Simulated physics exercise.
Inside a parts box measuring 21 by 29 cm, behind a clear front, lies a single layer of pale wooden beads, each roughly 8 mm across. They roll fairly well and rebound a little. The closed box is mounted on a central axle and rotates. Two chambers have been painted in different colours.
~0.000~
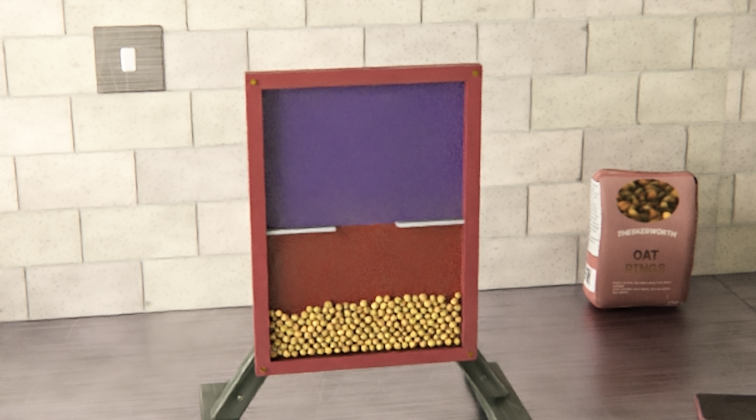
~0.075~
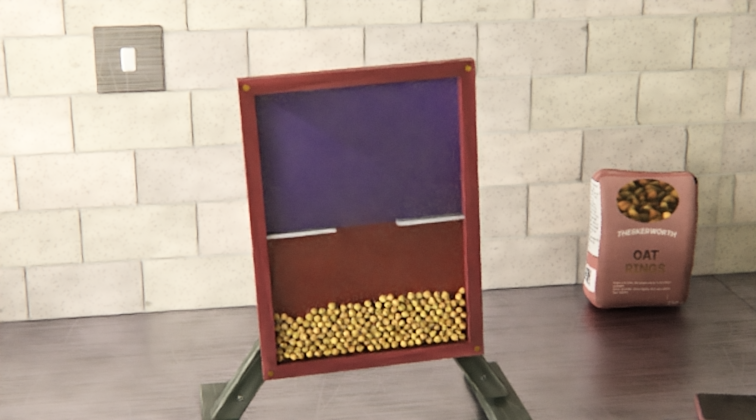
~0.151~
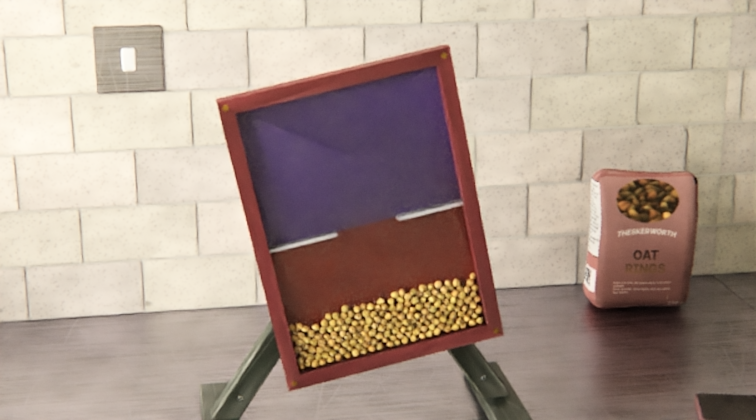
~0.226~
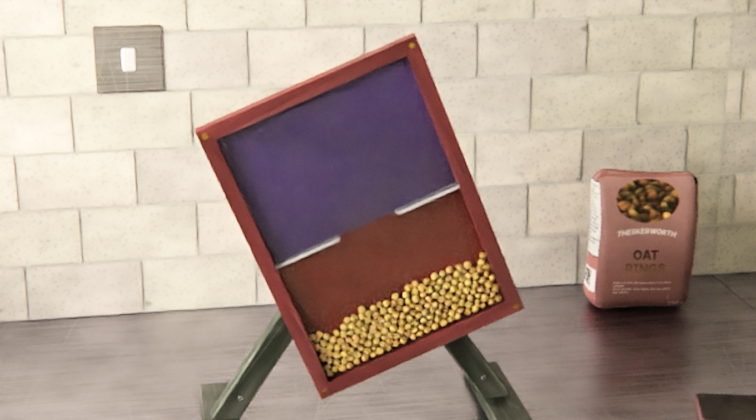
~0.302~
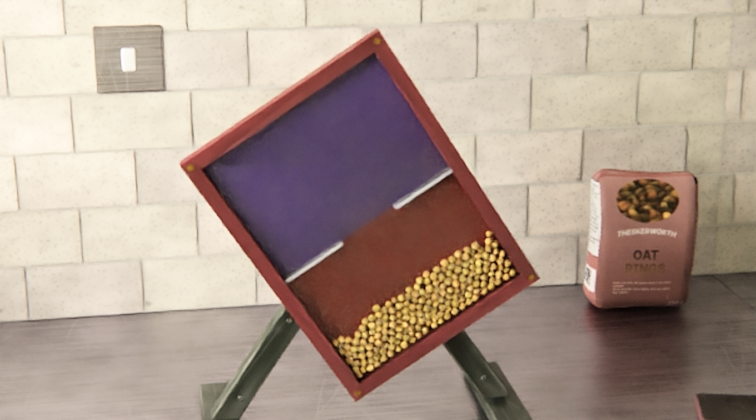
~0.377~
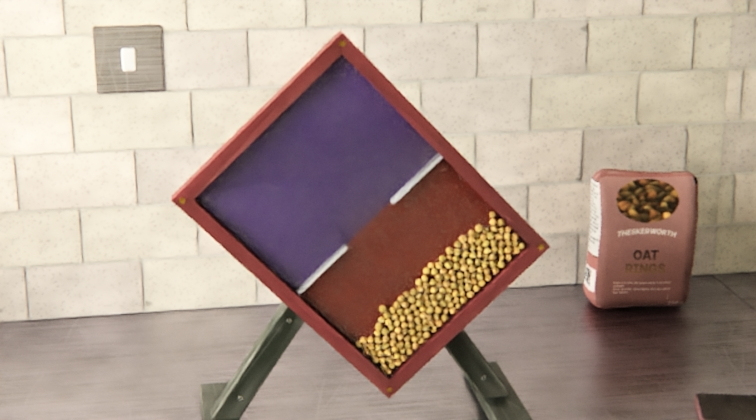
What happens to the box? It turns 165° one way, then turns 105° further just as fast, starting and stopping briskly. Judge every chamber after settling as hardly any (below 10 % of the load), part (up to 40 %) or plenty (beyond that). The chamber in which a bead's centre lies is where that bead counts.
Judged at rest: Red part; purple plenty.
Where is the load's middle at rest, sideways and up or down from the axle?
It lies close to 5 centimetres right and 8 centimetres below.
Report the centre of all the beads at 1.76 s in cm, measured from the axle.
Right: About 3 cm; below: About 6 cm.
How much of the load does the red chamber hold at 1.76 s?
It works out at roughly 35 per cent.
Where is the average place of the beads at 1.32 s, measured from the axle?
6 cm right, 1 cm above.
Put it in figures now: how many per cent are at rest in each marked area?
In per cent: Red chamber holds 25 and purple chamber holds 75.
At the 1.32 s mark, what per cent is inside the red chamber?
It comes to roughly 75 %.
After 1.32 s, it stands 165° anticlockwise; the beads' middle is 6 cm right of and 1 cm above the centre; red 75 %, purple 25 %.
After 1.76 s, it has come round 217° anticlockwise; the beads' middle is 3 cm right of and 6 cm below the centre; red 35 %, purple 65 %.
After 2.21 s, it has come round 270° anticlockwise; the beads' middle is 6 cm right of and 7 cm below the centre; red 25 %, purple 75 %.
All still by 3.1 s, it has come round 270° anticlockwise; red 25 %, purple 75 %.
